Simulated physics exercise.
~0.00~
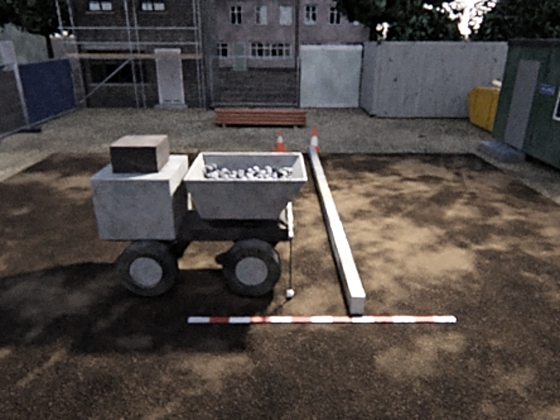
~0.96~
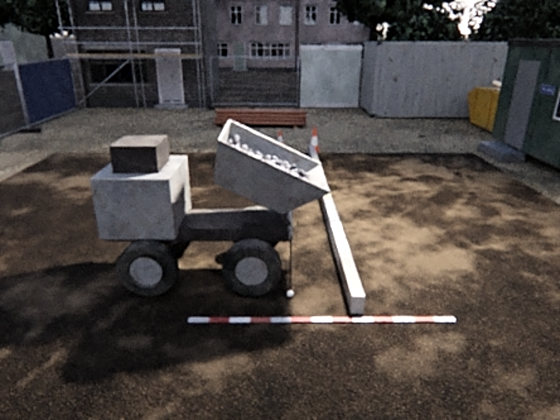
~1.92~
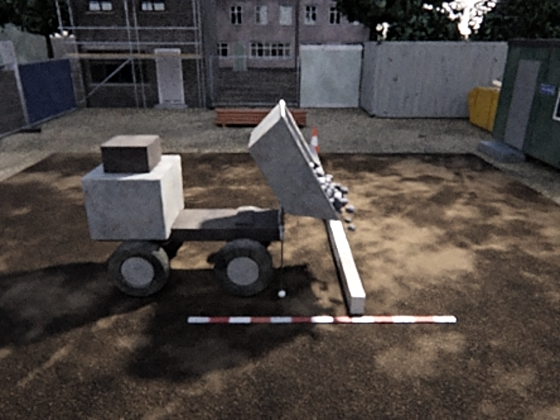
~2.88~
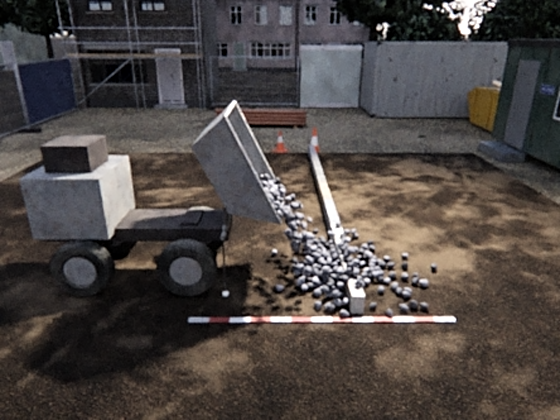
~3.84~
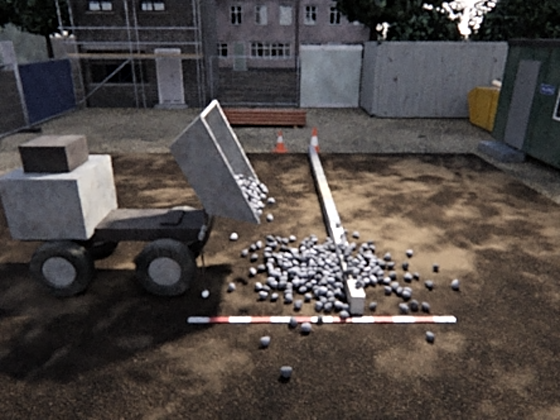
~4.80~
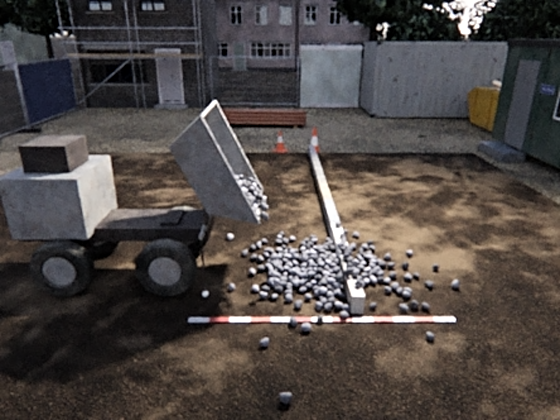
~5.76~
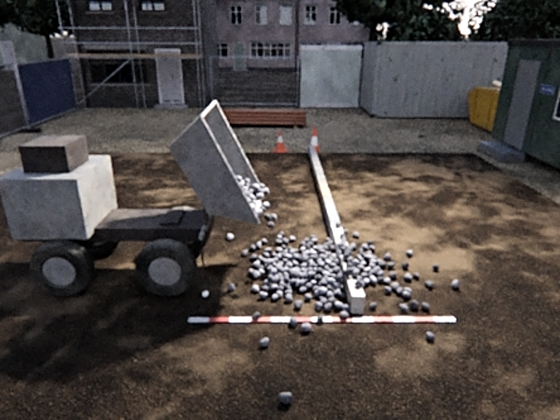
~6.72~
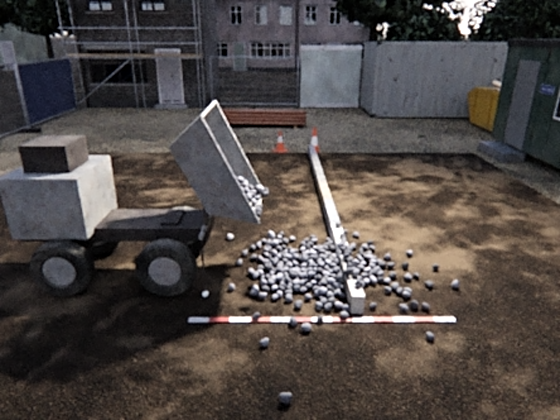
Site dumper tipping its skip of rounded cobbles, backing left, and leaving a pile around the kerb with some stones still inside.
